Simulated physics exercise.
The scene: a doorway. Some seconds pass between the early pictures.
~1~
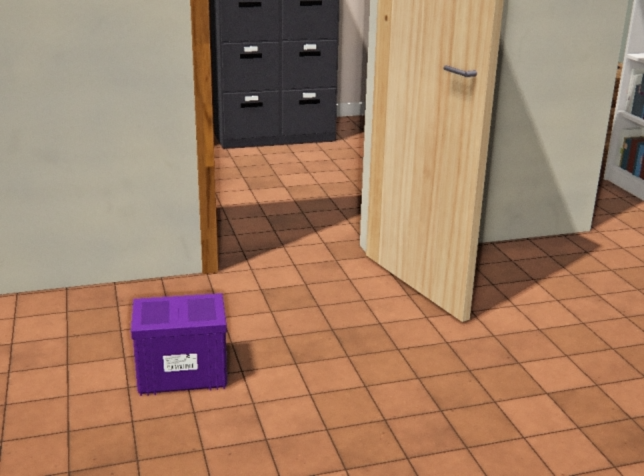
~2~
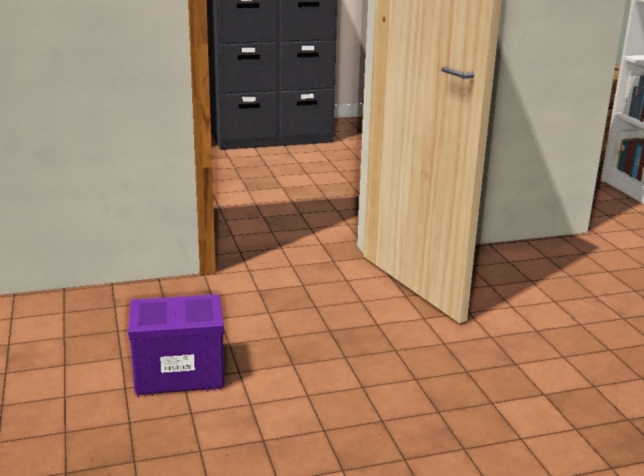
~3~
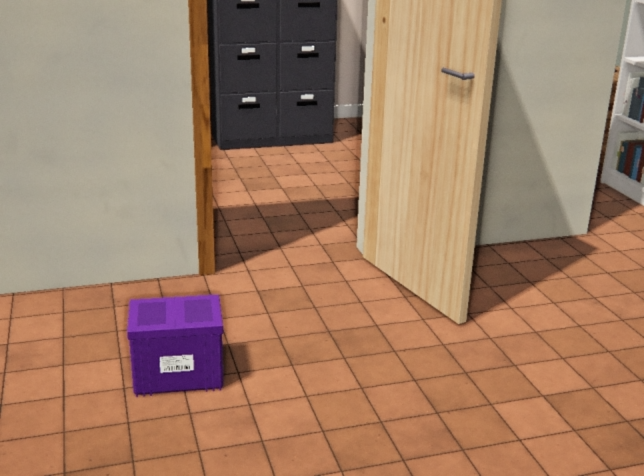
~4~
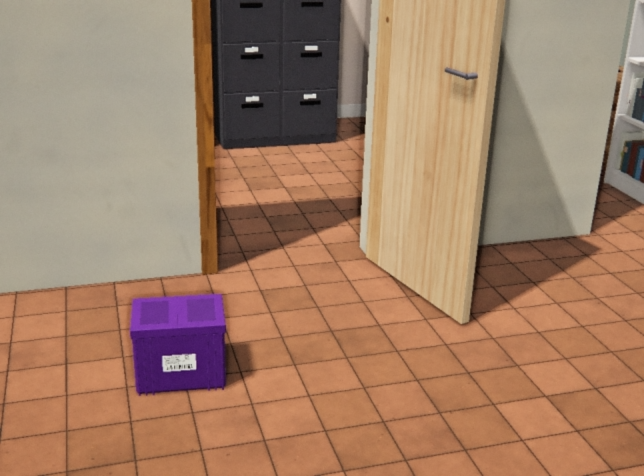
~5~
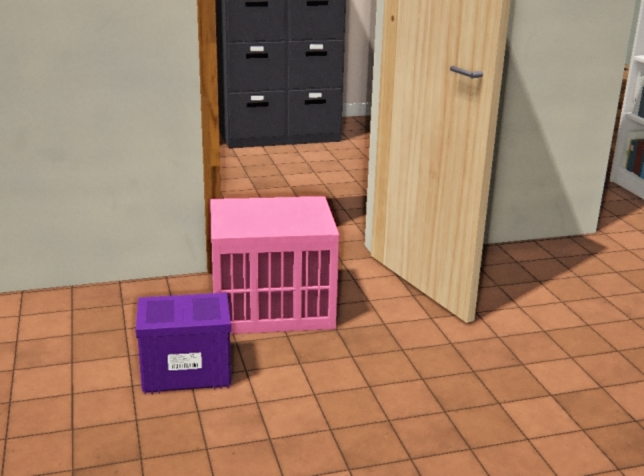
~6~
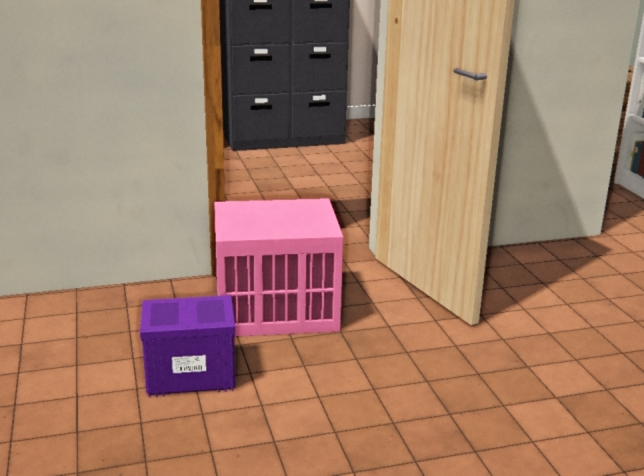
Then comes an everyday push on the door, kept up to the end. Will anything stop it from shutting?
It jams.
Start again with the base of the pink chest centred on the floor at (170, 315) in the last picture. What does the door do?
Then it reaches the frame.
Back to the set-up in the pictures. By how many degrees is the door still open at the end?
Some 60° open.
Then, 0.70 s past the last view, open by 89°.
Then, 1.10 s past the last view, open by 74°.
Finally, open by 60°; both still in place. Final places as the last picture's camera would see them, pink chest near (276, 265).
